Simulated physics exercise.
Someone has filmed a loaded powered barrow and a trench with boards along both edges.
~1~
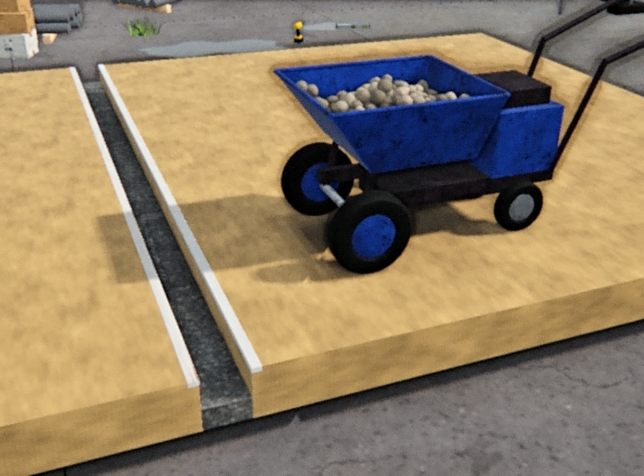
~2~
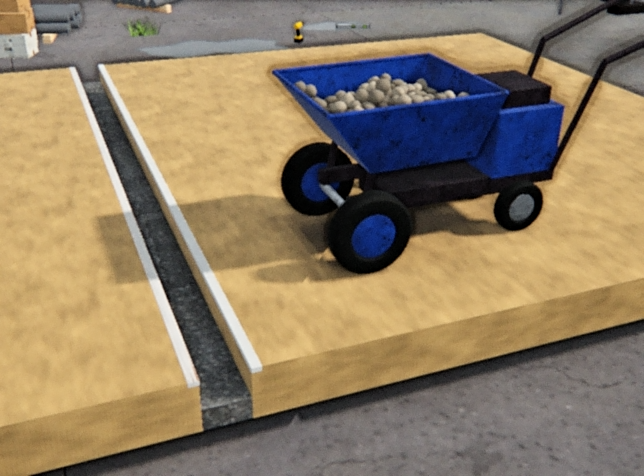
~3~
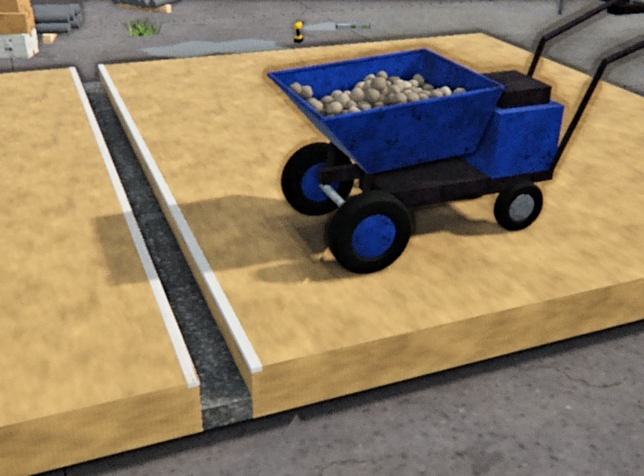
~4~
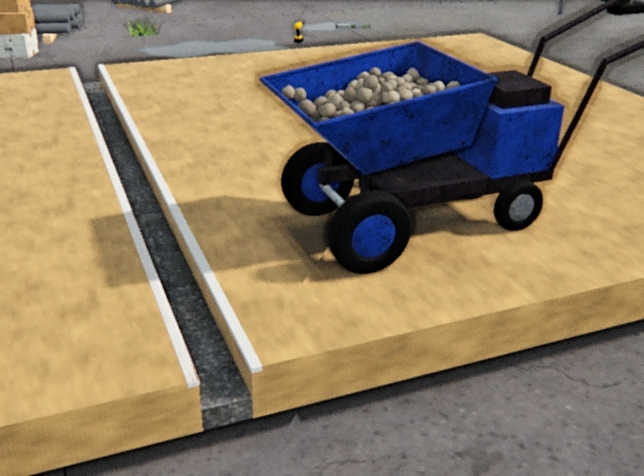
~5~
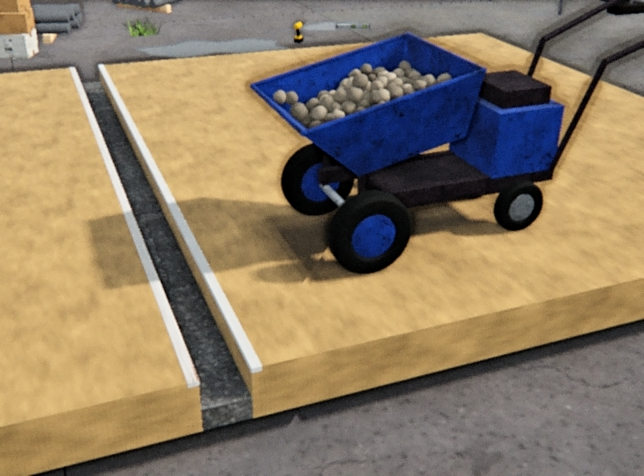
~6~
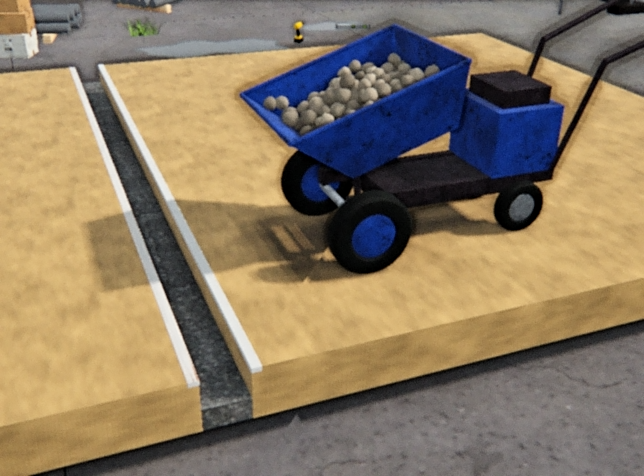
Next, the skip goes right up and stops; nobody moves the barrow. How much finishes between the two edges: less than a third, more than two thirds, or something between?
Between the edges lies from one third to two thirds of the load.
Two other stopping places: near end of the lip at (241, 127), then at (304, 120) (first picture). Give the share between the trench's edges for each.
First some 0, then 50 per cent.
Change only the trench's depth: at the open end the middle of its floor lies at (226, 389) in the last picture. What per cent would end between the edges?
Near 40 %.
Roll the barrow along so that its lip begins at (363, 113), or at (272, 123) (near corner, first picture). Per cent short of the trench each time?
First some 20, then 0 per cent.
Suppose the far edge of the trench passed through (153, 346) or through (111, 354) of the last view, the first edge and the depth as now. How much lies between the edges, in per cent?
About 70 and 80 per cent.
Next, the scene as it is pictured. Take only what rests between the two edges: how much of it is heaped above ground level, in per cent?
About 30 per cent.
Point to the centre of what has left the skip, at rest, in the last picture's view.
Roughly at (178, 273).
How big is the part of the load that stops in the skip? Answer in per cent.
Some 30 per cent.
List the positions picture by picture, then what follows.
The first frame shows lip of the skip at (332, 116), level; top of the load at (387, 104), river pebbles; first edge of the trench at (237, 328); far edge at (177, 340), the trench under half as wide as the skip, and about half as deep as wide.
The second frame shows lip of the skip at (330, 117), level; top of the load at (386, 104).
The third frame shows lip of the skip at (324, 120), tipped barely; top of the load at (394, 100).
The fourth frame shows lip of the skip at (315, 126), tipped a little; top of the load at (400, 93).
The fifth frame shows lip of the skip at (304, 134), tipped a little; top of the load at (395, 86).
The sixth frame shows lip of the skip at (291, 144), tipped clearly; top of the load at (401, 80); first edge of the trench at (237, 328); far edge at (177, 340).
Soon, skip tipped steeply; all in the skip.
A while on, skip tipped right over; about two thirds in the skip; a small part short of the trench; about a quarter in or heaped over the trench; a stray few beyond it; a stray few falling.
Towards the end, skip tipped right over; about a third in the skip; a stray few short of the trench; about half in or heaped over the trench; a small part beyond it.
Finally, skip tipped right over; about a third in the skip; a stray few short of the trench; about half in or heaped over the trench; a small part beyond it.
